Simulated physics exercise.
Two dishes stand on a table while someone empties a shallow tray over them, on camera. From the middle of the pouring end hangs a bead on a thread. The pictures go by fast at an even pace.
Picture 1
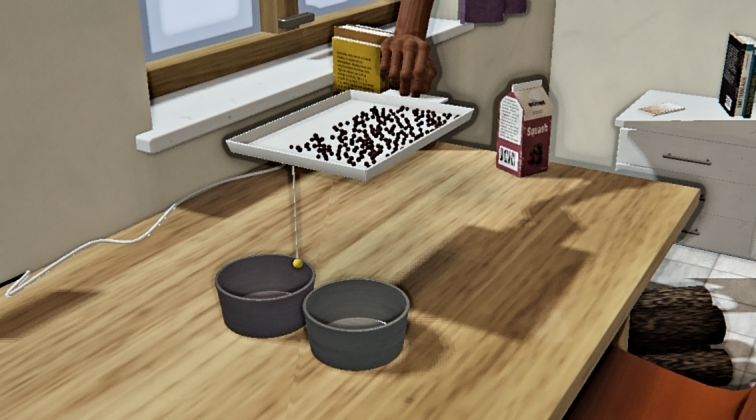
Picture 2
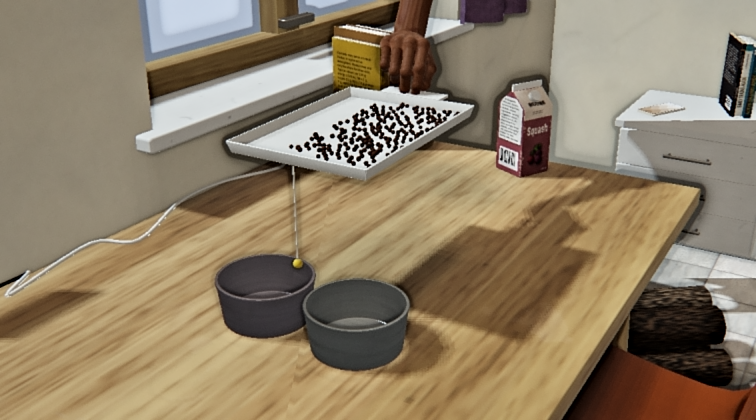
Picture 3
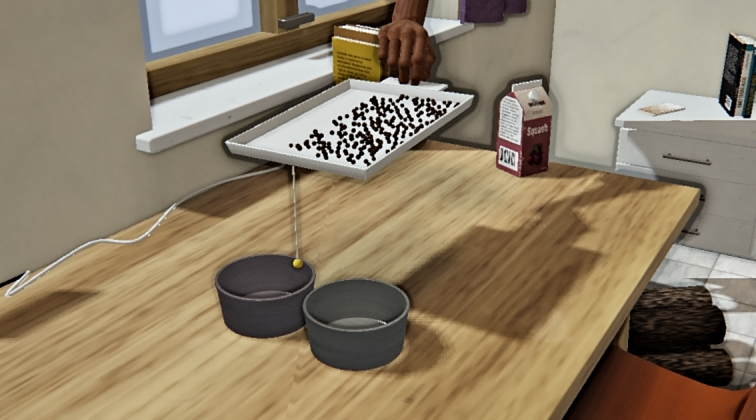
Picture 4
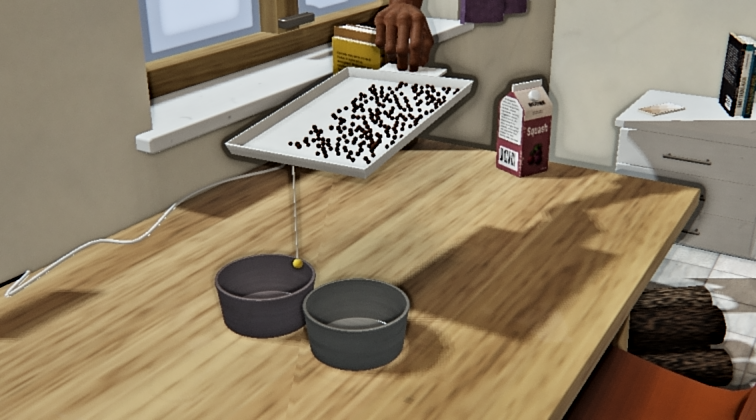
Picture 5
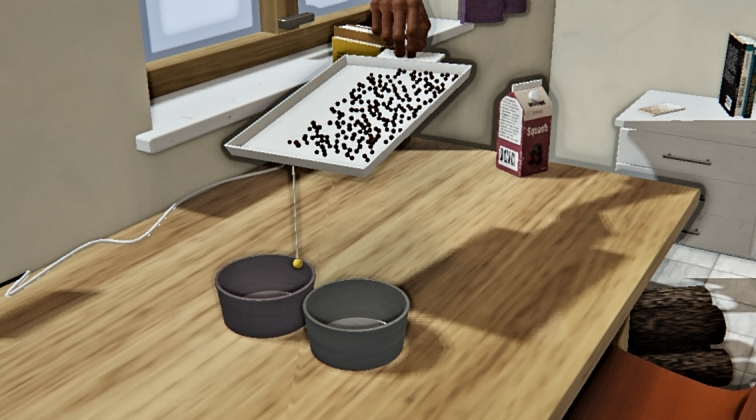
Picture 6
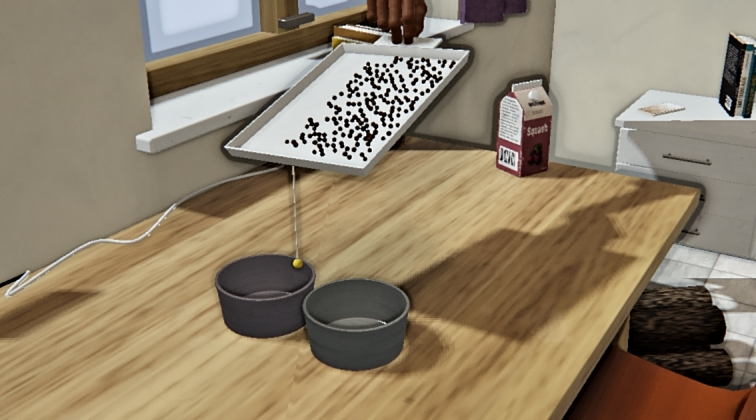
In the video, a hand holds a white tray of small dark berries above two dark dishes on a wooden table, steadily raising its far end so the tray slants toward the dishes, while a yellow bead hangs still.
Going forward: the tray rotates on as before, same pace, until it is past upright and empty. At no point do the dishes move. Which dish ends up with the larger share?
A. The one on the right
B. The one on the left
B, the one on the left.
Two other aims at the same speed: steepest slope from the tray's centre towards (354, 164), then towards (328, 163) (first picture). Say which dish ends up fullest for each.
Results - the dish on the right side first, the dish on the right side second.
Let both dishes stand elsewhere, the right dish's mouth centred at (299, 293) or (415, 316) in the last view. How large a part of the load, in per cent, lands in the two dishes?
First try: Around 80 percent; second try: Around 30 percent.
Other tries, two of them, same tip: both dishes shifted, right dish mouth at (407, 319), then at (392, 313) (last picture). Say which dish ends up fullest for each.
Case one: The dish at left. Case two: The dish at left.
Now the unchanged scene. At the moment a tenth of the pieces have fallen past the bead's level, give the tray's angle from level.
Near 60 degrees.
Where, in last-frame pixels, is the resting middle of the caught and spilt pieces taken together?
It settles centred around (251, 317).
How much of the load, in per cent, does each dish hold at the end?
60 % left, 10 % right.
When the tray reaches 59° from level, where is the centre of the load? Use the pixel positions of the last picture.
I'd put the middle close to (280, 157).
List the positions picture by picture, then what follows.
Corners of the pouring end (231, 140) and (365, 168), level; middle of the load (379, 133), allspice berries; left dish (235, 313); right dish (328, 344); bead on its thread (298, 264), in the first picture.
Corners of the pouring end (231, 141) and (365, 168), level; middle of the load (379, 131), in the second picture.
Corners of the pouring end (230, 141) and (364, 167), tipped barely, lowest at the left corner; middle of the load (379, 126), in the third picture.
Corners of the pouring end (230, 143) and (364, 167), tipped a little, lowest at the left corner; middle of the load (378, 118), in the fourth picture.
Corners of the pouring end (229, 144) and (363, 166), tipped a little, lowest at the left corner; middle of the load (377, 110), in the fifth picture.
Corners of the pouring end (229, 145) and (362, 165), tipped clearly, lowest at the left corner; middle of the load (374, 103); left dish (235, 313); right dish (328, 344), in the sixth picture.
Just after the last frame, tray tipped steeply; the larger part on the tray; just a few in the left dish; just a few outside both; roughly a quarter in the air.
A moment on, tray tipped right over; roughly half on the tray; just a few in the right dish; about a tenth in the left dish; about a tenth outside both; roughly a quarter in the air.
Further on, tray tipped past a quarter turn; about a tenth in the right dish; roughly two thirds in the left dish; roughly a third outside both.
When it is over, tray tipped past a quarter turn; about a tenth in the right dish; roughly two thirds in the left dish; roughly a third outside both.
